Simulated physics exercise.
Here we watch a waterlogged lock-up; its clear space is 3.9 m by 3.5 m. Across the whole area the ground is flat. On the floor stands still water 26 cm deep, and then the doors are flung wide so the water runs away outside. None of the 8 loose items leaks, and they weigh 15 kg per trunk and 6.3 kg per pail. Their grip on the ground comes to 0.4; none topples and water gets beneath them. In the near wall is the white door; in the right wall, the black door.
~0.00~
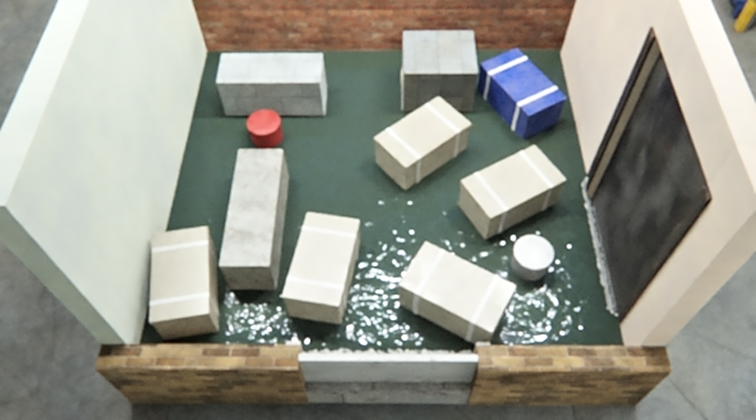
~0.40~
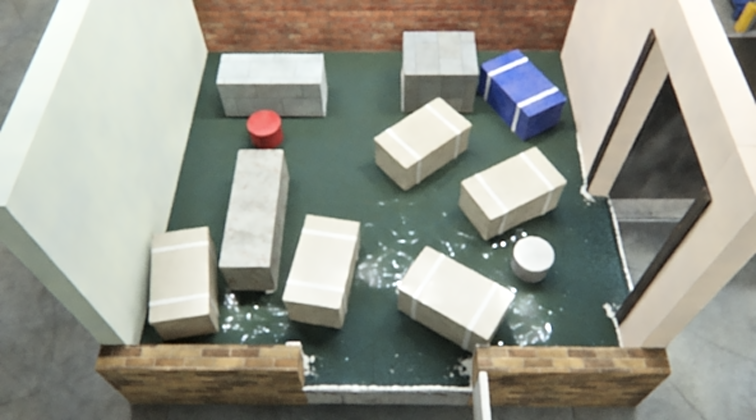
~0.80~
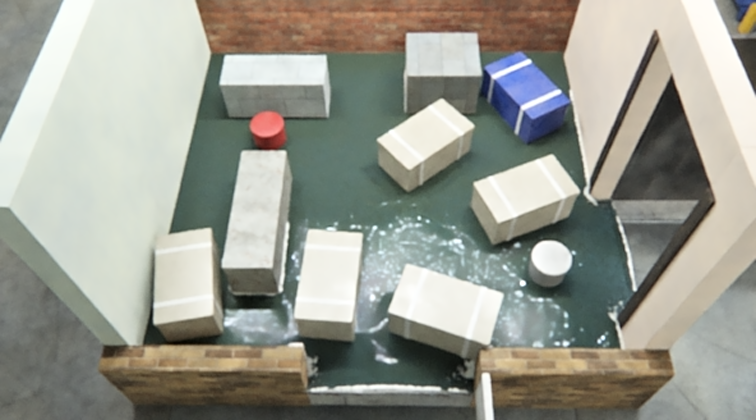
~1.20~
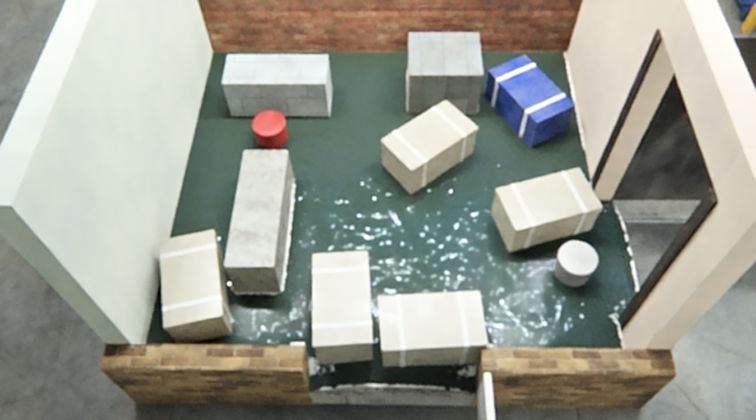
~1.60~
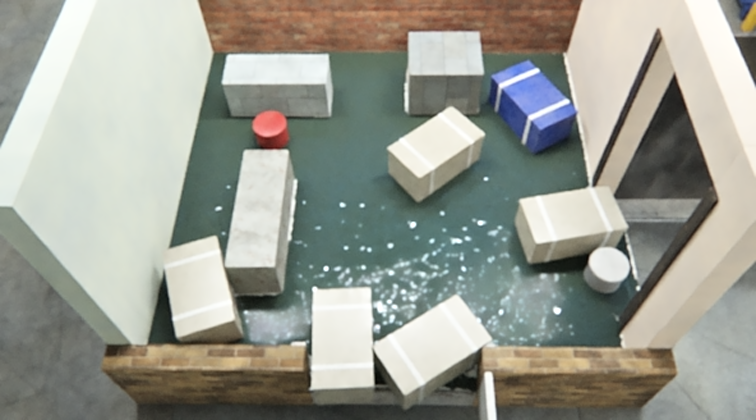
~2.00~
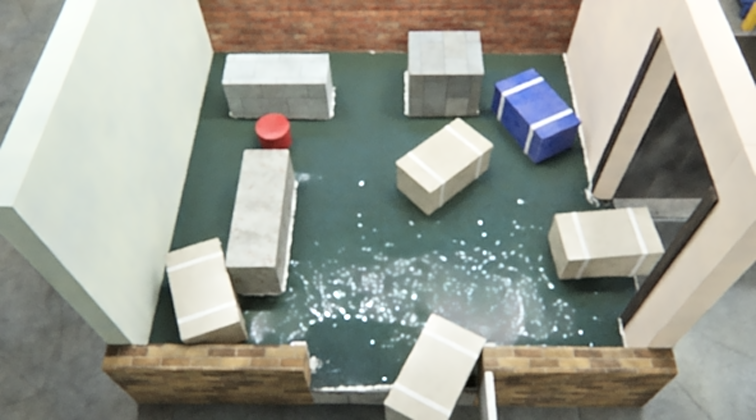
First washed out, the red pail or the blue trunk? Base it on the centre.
The blue one goes first.
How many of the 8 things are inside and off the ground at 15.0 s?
I'd say 1 of them.
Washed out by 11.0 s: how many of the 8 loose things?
My tally comes to 7.
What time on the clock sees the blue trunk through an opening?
Estimate: Close to 4.5 s.
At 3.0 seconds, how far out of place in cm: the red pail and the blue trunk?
30 and 60 cm or so by then.
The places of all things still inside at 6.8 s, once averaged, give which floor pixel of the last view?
Near (398, 297).
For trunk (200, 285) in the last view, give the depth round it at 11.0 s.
Roughly 8 cm.
After 3.0 s the red pail is near (299, 139), 0.3 m from its start, afloat; the blue trunk is near (547, 142), 0.7 m from its start, afloat; 4 of 8 are out; 4 afloat.
After 6.8 s the red pail is near (367, 270), 1.8 m from its start, afloat; the blue trunk has gone out (at 4.3 s); 5 of 8 are out; 3 afloat.
After 11.0 s the red pail has gone out (at 9.2 s); the blue trunk has gone out (at 4.3 s); 7 of 8 are out; 1 afloat.
After 15.0 s the red pail has gone out (at 9.2 s); the blue trunk has gone out (at 4.3 s); 7 of 8 are out; 1 afloat.
